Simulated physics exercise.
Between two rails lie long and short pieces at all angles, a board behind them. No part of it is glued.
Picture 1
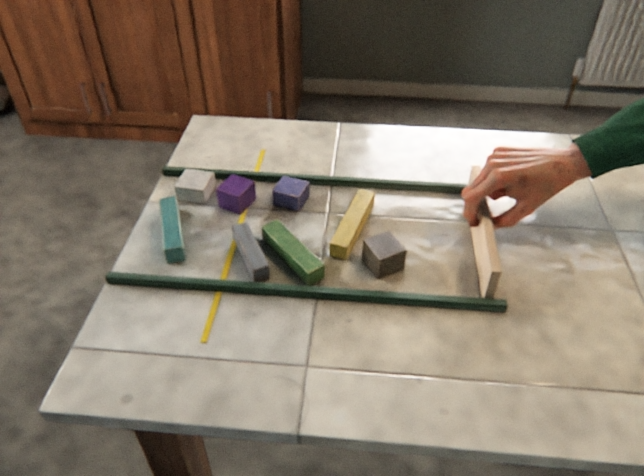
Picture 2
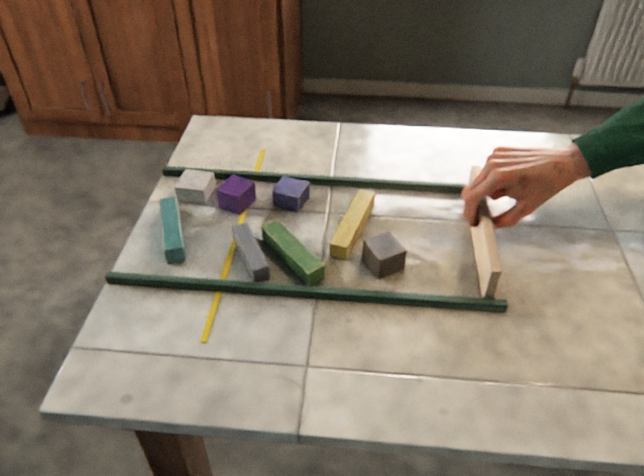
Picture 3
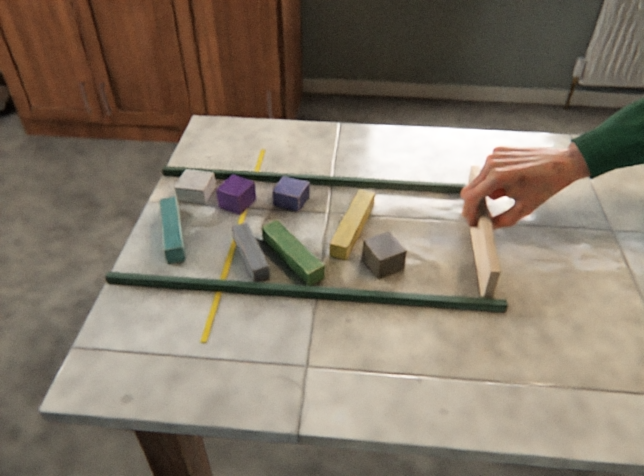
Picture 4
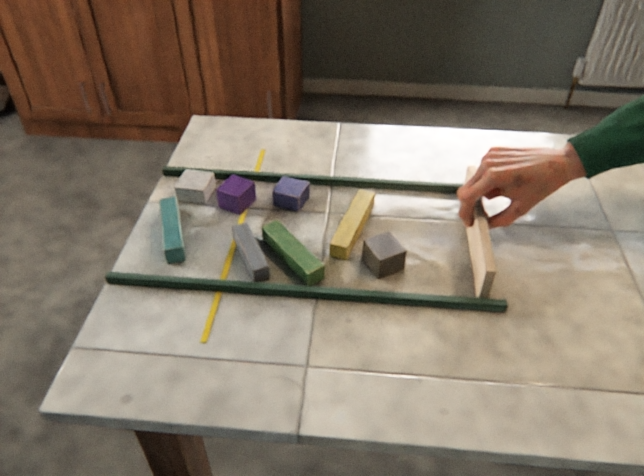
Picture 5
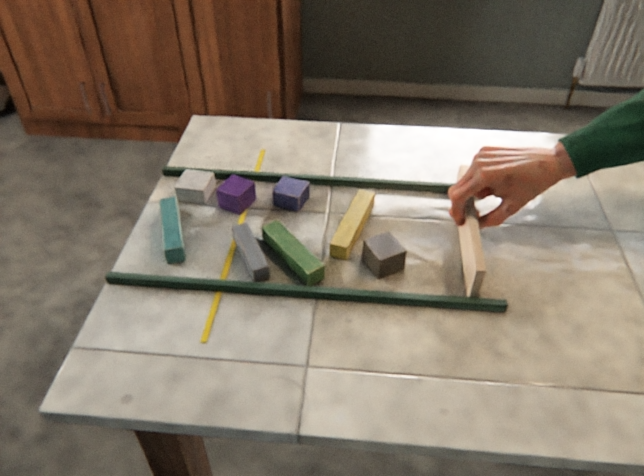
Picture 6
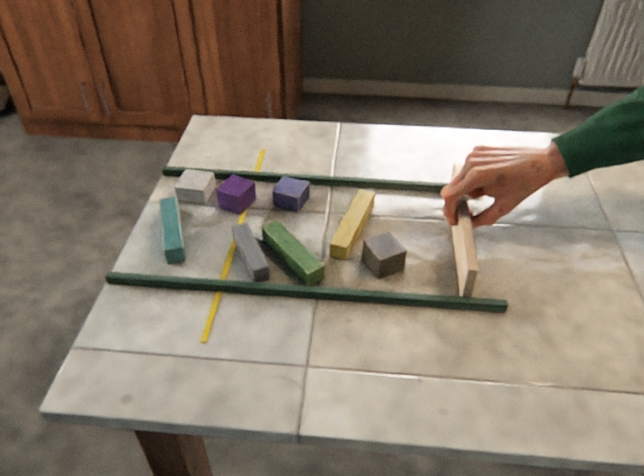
A wooden board held upright by a hand stayed still at first, then slid a little to the left between two green rails, while the scattered colored blocks and bars on the tiled table didn't move.
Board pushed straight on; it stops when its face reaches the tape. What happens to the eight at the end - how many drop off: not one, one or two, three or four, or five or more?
The push clears none off the end, I'd bet.
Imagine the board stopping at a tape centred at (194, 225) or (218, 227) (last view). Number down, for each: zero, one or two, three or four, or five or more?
Three or four; either one or two.
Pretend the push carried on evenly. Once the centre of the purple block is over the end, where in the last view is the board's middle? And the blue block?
(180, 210) and then (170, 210), give or take.
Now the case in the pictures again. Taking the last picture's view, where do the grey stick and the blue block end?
First (162, 251), then (219, 183).
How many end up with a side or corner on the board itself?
My count gives 2.
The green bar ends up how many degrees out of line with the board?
I'd estimate about 40 degrees.
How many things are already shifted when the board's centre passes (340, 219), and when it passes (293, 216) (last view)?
3 and 6.
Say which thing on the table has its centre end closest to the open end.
It's the turquoise bar.
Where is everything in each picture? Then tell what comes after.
The first frame shows turquoise bar (172, 228); white block (196, 186); purple block (237, 194); board (481, 228); tape (239, 228).
The second frame shows white block (196, 186); black block (384, 255).
The third frame shows purple block (237, 194); blue block (291, 194).
The fourth frame shows turquoise bar (172, 229); green bar (292, 252).
The fifth frame shows white block (196, 186); yellow bar (353, 223).
The sixth frame shows turquoise bar (172, 229); white block (196, 186); purple block (237, 194); board (461, 227); tape (239, 228).
Soon after, none off yet; turquoise bar at rest near (172, 229); white block at rest near (196, 186); purple block at rest near (237, 194).
In the end, the number that fall off is zero.
